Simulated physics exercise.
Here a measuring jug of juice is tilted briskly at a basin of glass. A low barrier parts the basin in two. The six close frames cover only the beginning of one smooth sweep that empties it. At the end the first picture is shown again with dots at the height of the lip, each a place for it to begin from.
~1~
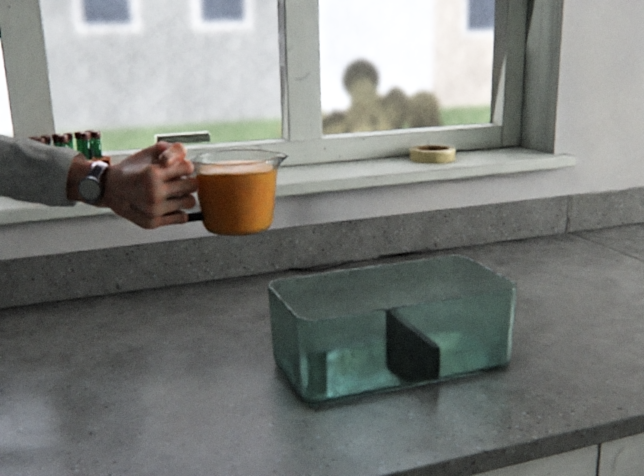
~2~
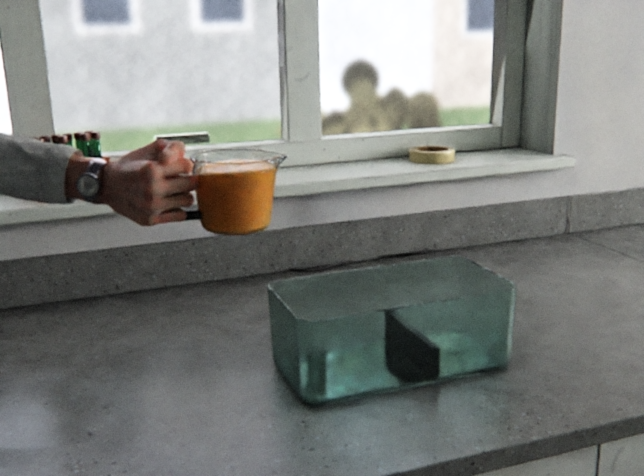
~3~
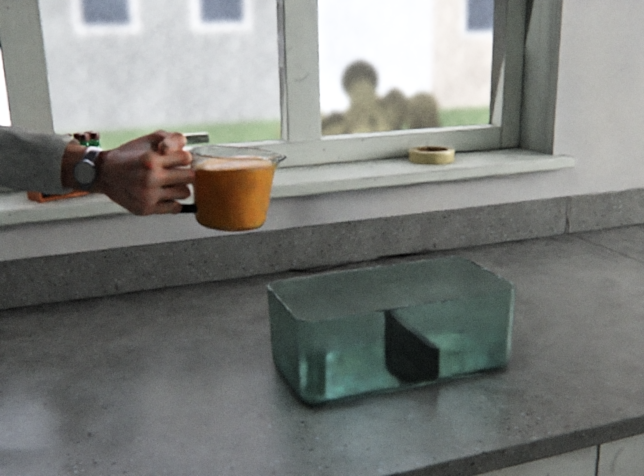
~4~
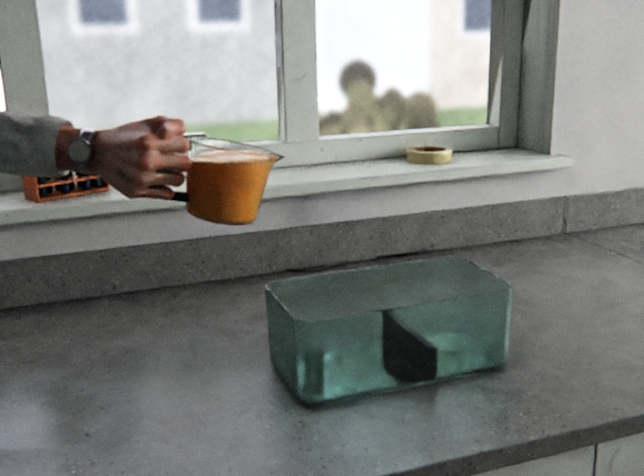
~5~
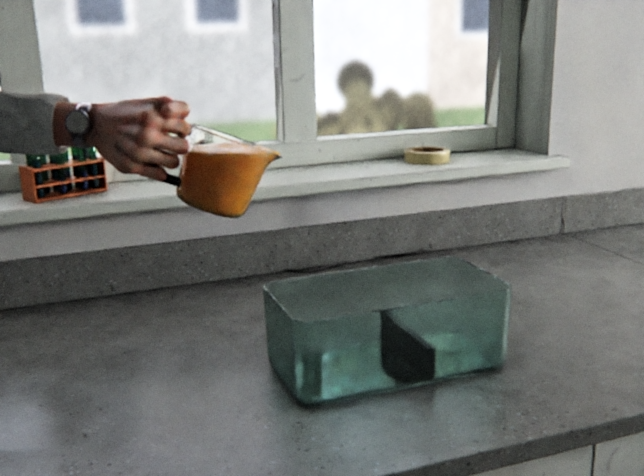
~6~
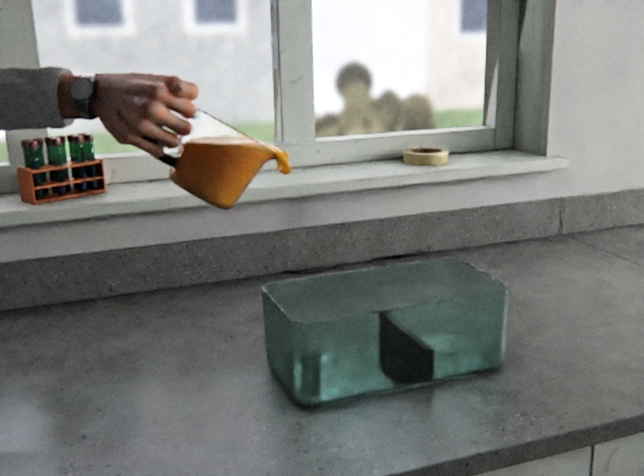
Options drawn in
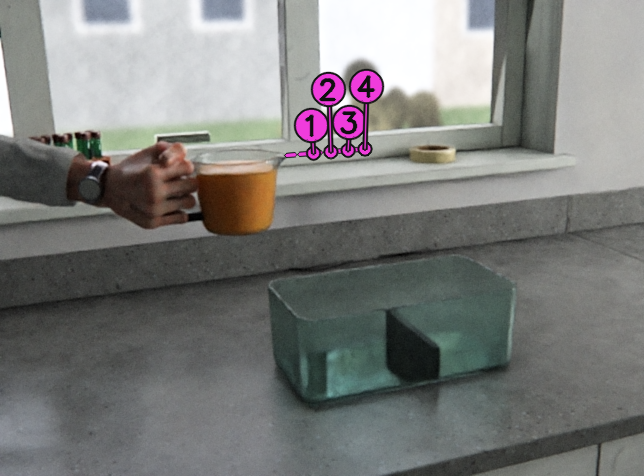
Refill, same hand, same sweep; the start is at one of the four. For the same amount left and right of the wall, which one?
Use place 2.
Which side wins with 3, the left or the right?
More ends on the right.
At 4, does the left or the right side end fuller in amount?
The right one.
In magenta, 1 at (313, 153); 2 at (330, 151); 3 at (348, 150); 4 at (365, 149).
If 1 is chosen, about 87 % ends left of the wall and 10 % right of it; 3 % is lost outside.
If 2 is chosen, about 43 % ends left of the wall and 54 % right of it; 4 % is lost outside.
If 3 is chosen, about 14 % ends left of the wall and 83 % right of it; 3 % is lost outside.
If 4 is chosen, about 9 % ends left of the wall and 87 % right of it; 4 % is lost outside.
